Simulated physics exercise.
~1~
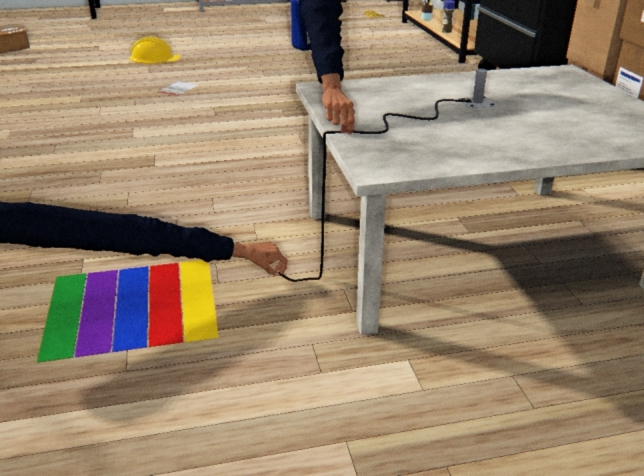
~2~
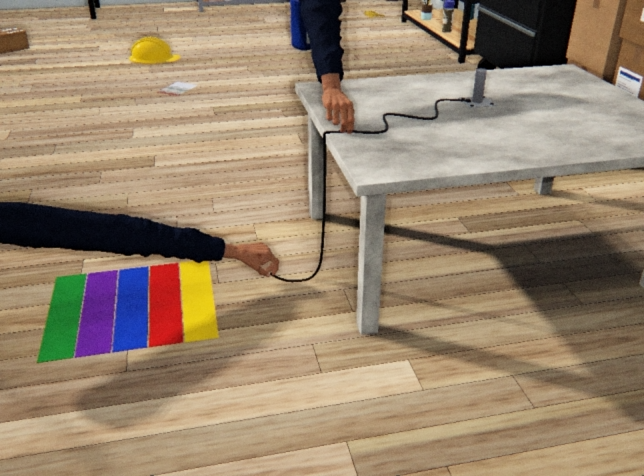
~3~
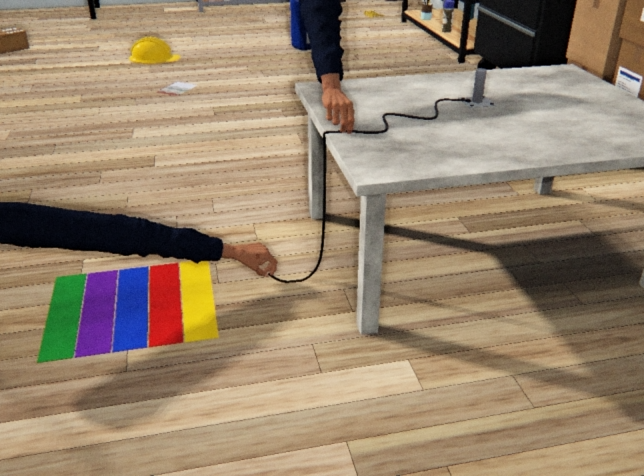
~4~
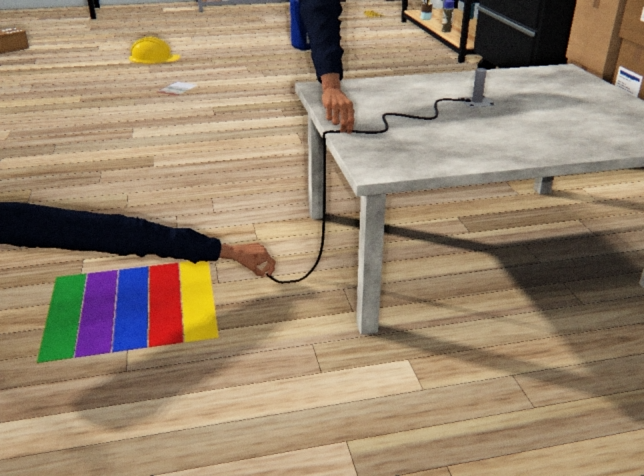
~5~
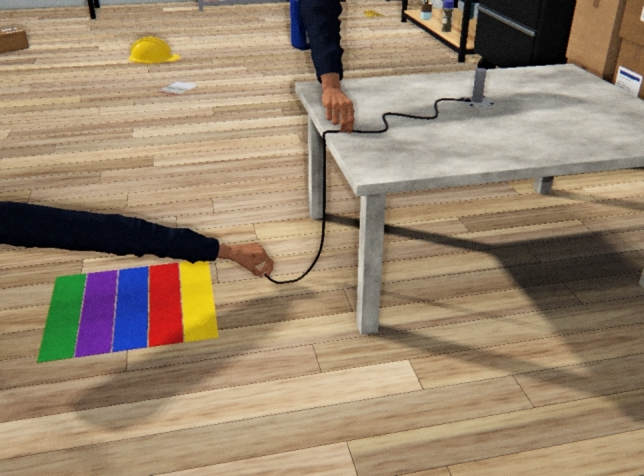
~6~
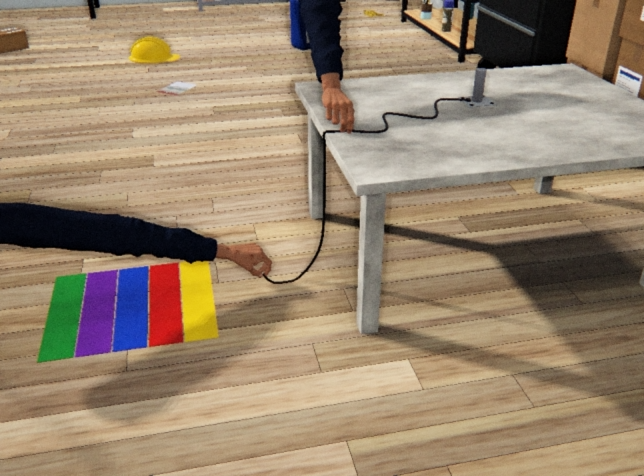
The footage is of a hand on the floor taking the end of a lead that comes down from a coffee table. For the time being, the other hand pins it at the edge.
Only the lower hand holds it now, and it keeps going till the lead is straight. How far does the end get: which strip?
As far as the purple strip.
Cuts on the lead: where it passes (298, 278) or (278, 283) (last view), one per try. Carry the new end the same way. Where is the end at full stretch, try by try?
I'd say somewhere near (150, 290) the first time and near (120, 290) the second time.
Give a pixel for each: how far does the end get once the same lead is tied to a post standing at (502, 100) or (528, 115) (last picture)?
In that order: (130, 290) and (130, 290).
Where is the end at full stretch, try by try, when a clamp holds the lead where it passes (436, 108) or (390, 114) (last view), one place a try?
Estimated pixels: (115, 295), then (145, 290).
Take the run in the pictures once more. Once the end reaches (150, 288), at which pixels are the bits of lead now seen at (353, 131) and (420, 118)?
Well, the first one sits at (312, 169), and the second one sits at (385, 116).
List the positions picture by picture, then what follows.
The first frame shows end (279, 272); yellow (200, 323); red (166, 328); blue (130, 333); purple (95, 337); green (58, 342).
The second frame shows end (271, 273); lead through (439, 101) (420, 118) (387, 128) (325, 139) (324, 204) (320, 266).
The third frame shows end (269, 274).
The fourth frame shows end (267, 274); lead through (439, 101) (420, 118) (387, 128) (325, 139) (324, 203) (316, 265).
The fifth frame shows end (265, 274).
The sixth frame shows end (263, 274); lead through (439, 100) (420, 118) (387, 128) (325, 139) (324, 203) (311, 264).
Soon after, end near (150, 288); over red.
Then, end near (114, 293); over blue.
At full stretch, end near (93, 295); over purple. Over purple.
